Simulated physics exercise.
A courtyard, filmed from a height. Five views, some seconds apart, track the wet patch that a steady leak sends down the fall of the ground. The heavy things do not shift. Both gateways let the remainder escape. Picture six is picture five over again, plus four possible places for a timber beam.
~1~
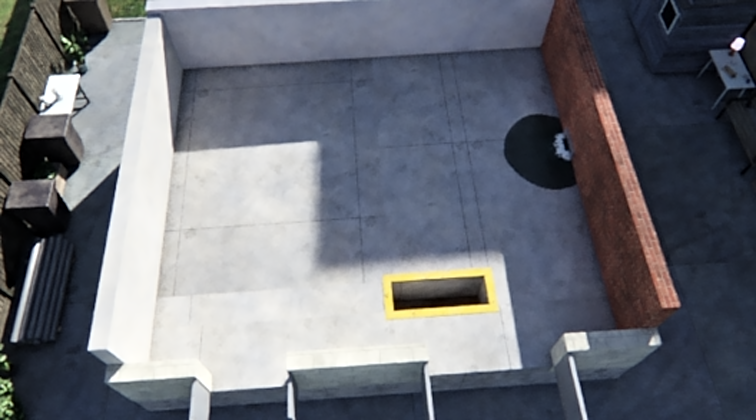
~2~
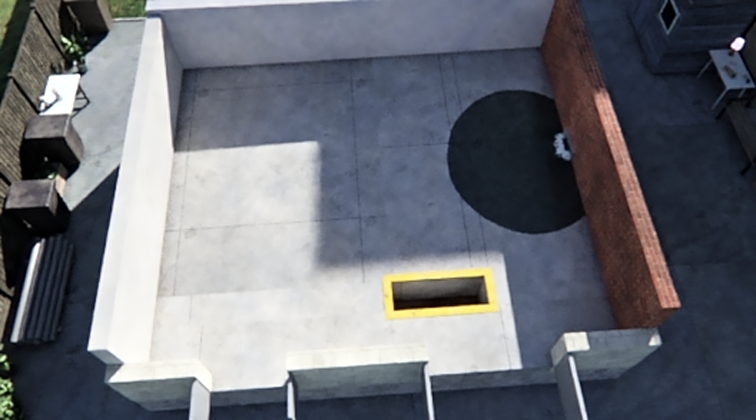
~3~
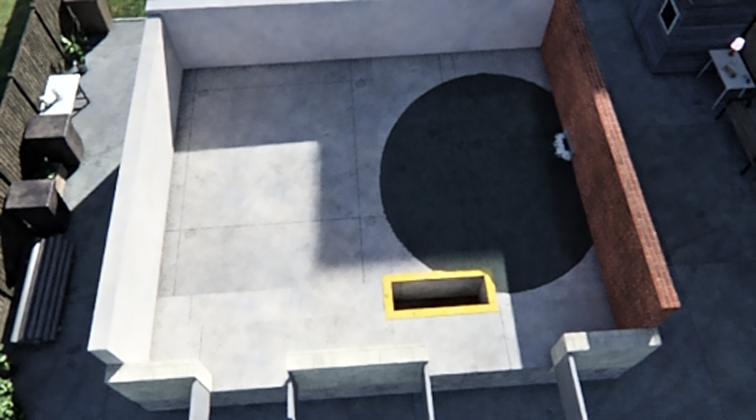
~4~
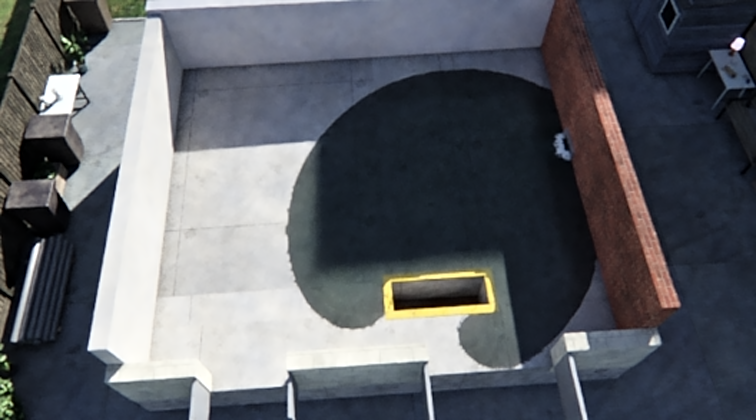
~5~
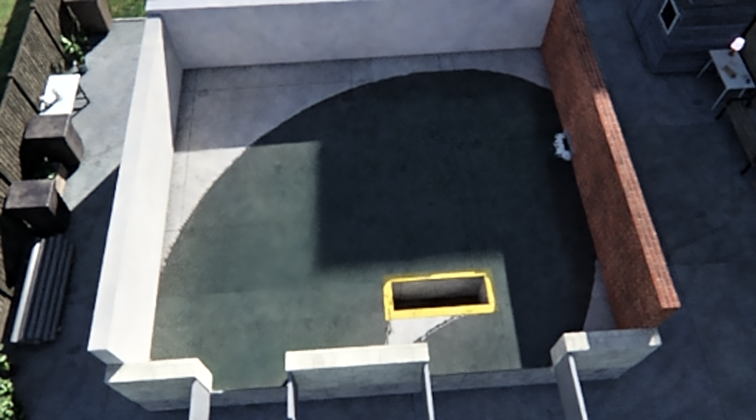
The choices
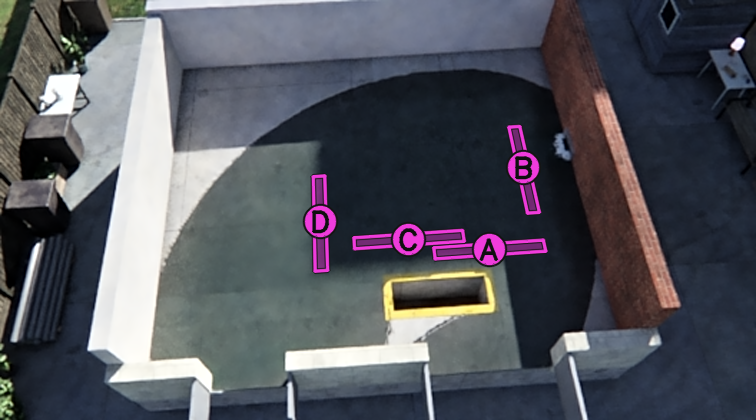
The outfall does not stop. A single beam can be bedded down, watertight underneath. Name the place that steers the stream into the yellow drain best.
D works best here.
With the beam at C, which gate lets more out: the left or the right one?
The left gate.
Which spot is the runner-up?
It is C.
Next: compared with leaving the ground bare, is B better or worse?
Worse.
On the marked copy, A from (434, 253) to (544, 245); B from (533, 212) to (514, 126); C from (354, 243) to (463, 235); D from (321, 270) to (319, 176).
With A, about 5 % of the stream runs into the yellow drain, about 93 % out by the gates.
With B, about 9 % of the stream runs into the yellow drain, about 89 % out by the gates.
With C, about 21 % of the stream runs into the yellow drain, about 77 % out by the gates.
With D, about 32 % of the stream runs into the yellow drain, about 67 % out by the gates.
